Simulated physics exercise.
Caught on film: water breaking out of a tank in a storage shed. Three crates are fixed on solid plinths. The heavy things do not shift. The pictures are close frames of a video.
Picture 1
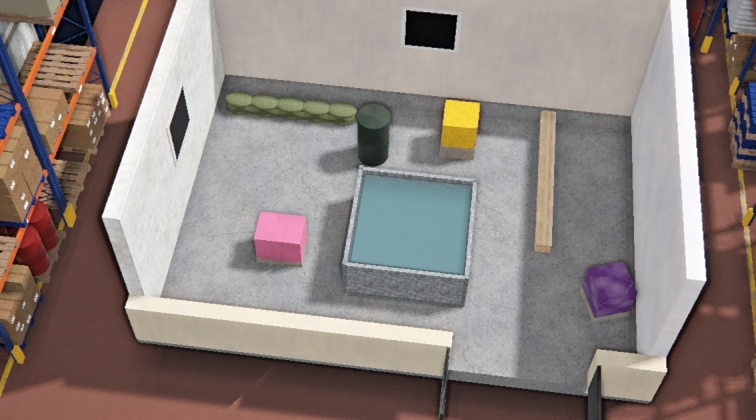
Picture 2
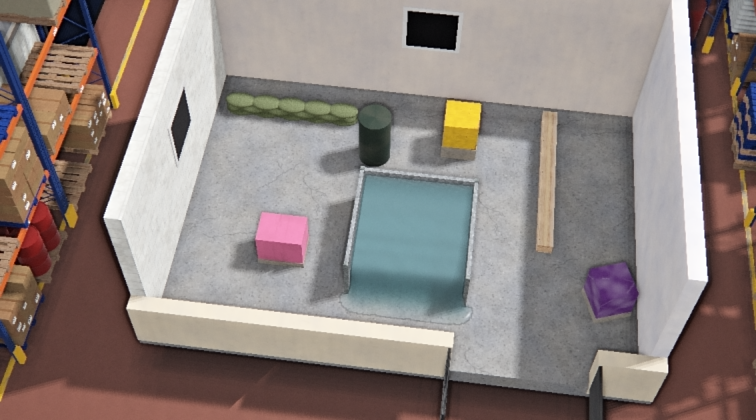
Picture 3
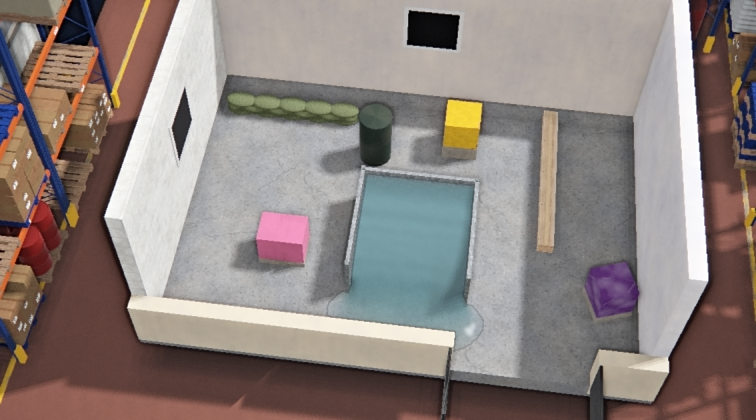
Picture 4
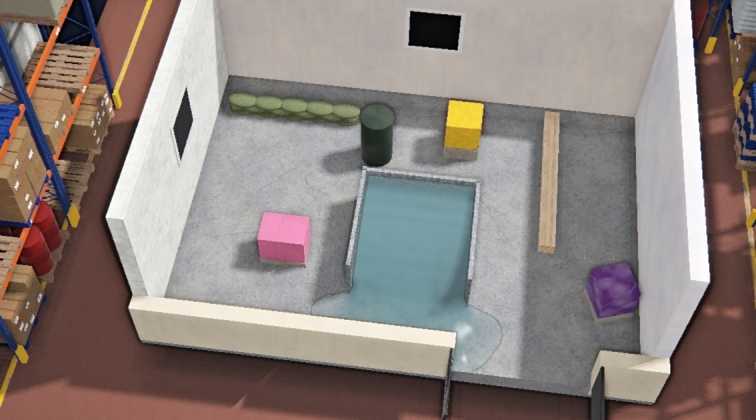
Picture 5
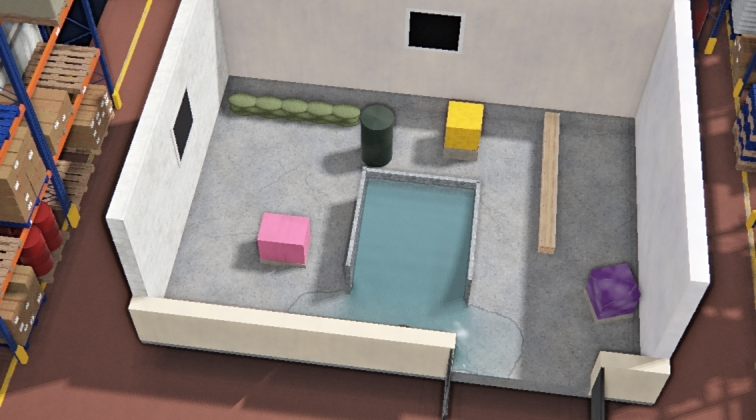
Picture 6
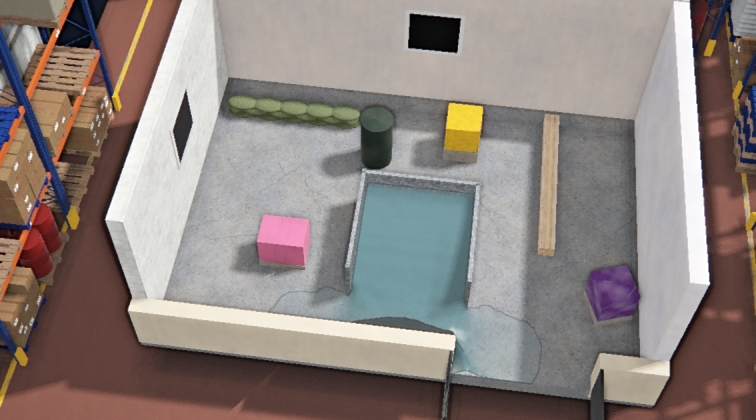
At first a square tank of water stands whole and still between a pink box and a wooden beam in a walled storage shed. Then its near side gives way and water pours out across the floor to the low front wall, spreading left and right and through the doorway opening.
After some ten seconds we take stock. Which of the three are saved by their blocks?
The pink crate is wetted; the purple crate is wetted; the yellow crate escapes dry.
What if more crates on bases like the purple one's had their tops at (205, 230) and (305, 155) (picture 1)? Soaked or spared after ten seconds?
In turn: Ends up wet, escapes it.
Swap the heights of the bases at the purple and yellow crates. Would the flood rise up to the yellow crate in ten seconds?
My reading: The yellow crate keeps dry.
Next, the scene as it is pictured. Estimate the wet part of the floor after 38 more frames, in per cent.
About 75 per cent.
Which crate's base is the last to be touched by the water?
That is the yellow one.
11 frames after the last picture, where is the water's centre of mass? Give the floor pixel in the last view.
Around (380, 295).
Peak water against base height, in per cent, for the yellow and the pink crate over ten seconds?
About 20 and 130 per cent.
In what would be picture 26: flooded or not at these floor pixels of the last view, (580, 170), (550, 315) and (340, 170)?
One after the other: Dry, wet, dry.
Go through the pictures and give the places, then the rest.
The tank at (412, 224) is whole and still, in the first frame.
The front is at (469, 310), out from the gap at (406, 288), in the second frame.
The front is at (476, 330), out from the gap at (406, 289), in the third frame.
Water pours out at (408, 291) and has run to a hidden place, in the fourth frame.
The front is at a hidden place, out from the gap at (407, 292), in the fifth frame.
The front is at a hidden place, out from the gap at (407, 294), in the sixth frame.
A moment on, water covers 20 % of the floor; the pink crate water round its plinth, the purple crate not reached, the yellow crate not reached.
Next, water covers 30 % of the floor; the pink crate water round its plinth, the purple crate water round its plinth, the yellow crate not reached.
Then, water covers 45 % of the floor; the pink crate water round its plinth, the purple crate water round its plinth, the yellow crate not reached.
Later, water covers 75 % of the floor; the pink crate water round its plinth, the purple crate water round its plinth, the yellow crate water round its plinth.
In the end, water covers 95 % of the floor; the pink crate was topped, the purple crate was topped, the yellow crate stayed above the water.
